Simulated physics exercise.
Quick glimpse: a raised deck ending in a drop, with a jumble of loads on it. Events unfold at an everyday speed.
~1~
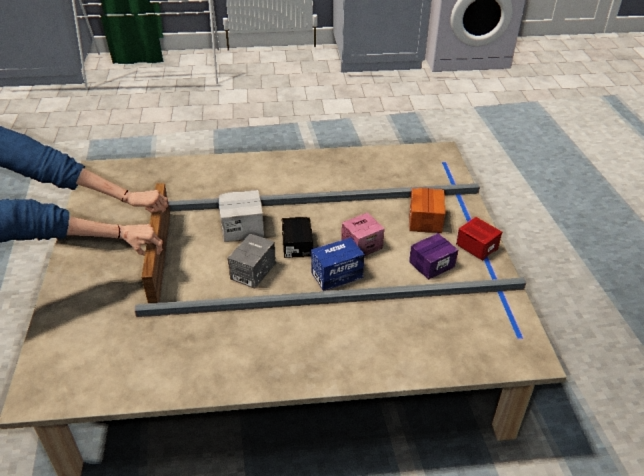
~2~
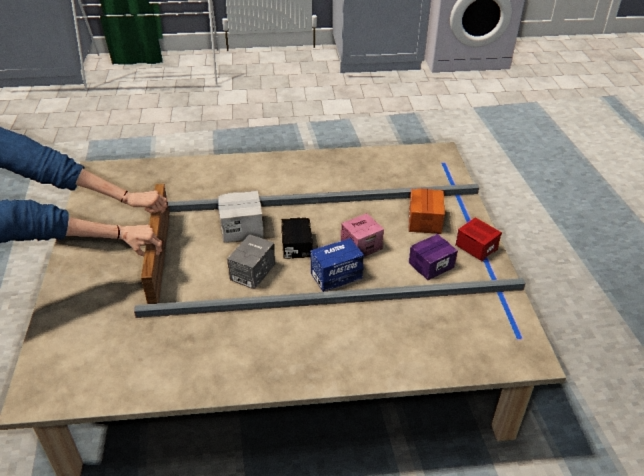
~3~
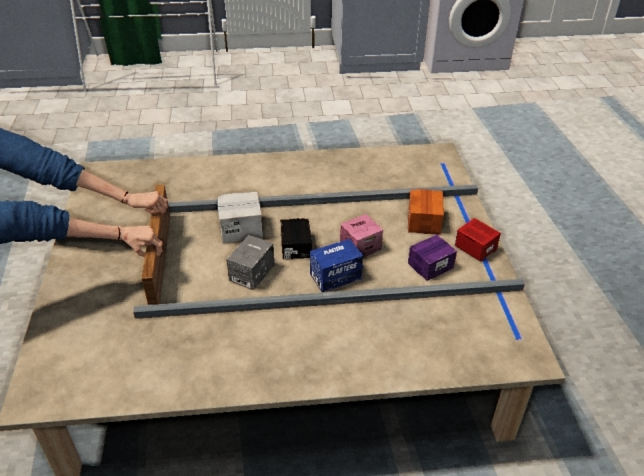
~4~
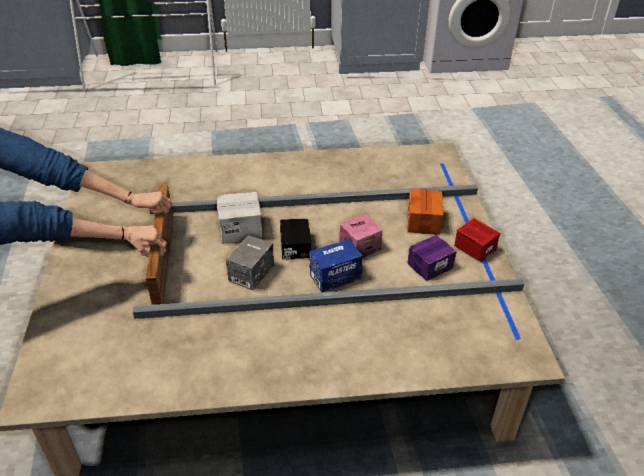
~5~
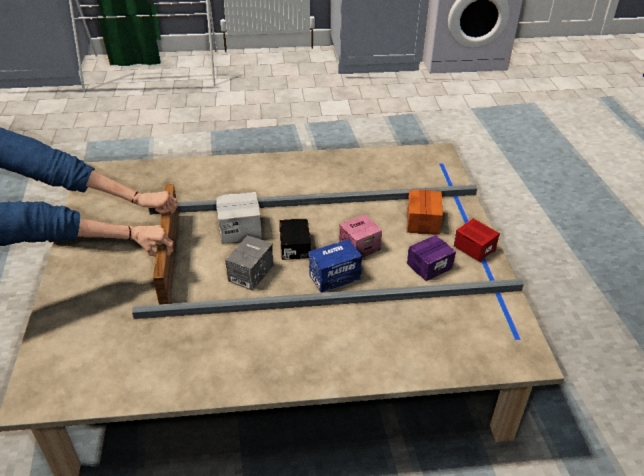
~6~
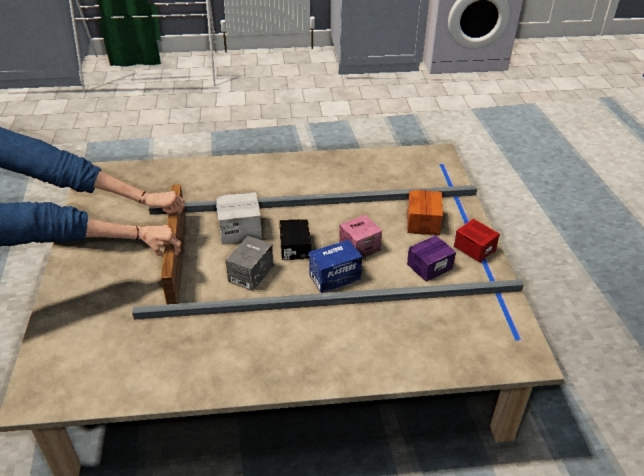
At the start, two hands hold an upright wooden plank at the left end of a raised tabletop, where several colourful boxes sit between two grey rails. The plank stays almost still at first, then the hands slide it slightly right toward the boxes, which remain in place near the blue tape.
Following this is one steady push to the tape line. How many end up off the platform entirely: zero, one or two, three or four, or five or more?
Five or more.
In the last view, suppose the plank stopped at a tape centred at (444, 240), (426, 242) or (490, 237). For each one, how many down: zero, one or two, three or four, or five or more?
Well, it comes out as three or four, either three or four and more than four, in that order.
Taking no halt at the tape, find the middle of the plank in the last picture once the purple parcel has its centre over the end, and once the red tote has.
The middle is at (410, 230) when it's the purple parcel, and at (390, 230) when it's the red tote.
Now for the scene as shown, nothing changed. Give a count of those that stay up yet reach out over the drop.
I count 2 overhanging.
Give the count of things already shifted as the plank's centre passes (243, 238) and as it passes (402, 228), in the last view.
Tally: First 3; then 8.
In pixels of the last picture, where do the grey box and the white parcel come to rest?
Final positions - grey box around (496, 242), white parcel around (485, 204).
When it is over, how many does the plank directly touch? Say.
The figure is 2.
Soon after, none off yet; red tote at rest near (476, 241); orange box at rest near (425, 212); purple parcel at rest near (431, 258).
After that, none off yet; red tote displaced a little near (488, 239); orange box displaced a little near (428, 211); purple parcel displaced about its own width near (477, 264).
In the end, the number that fall off is five or more; gone, black parcel, blue box, pink box, purple parcel, orange box and red tote.
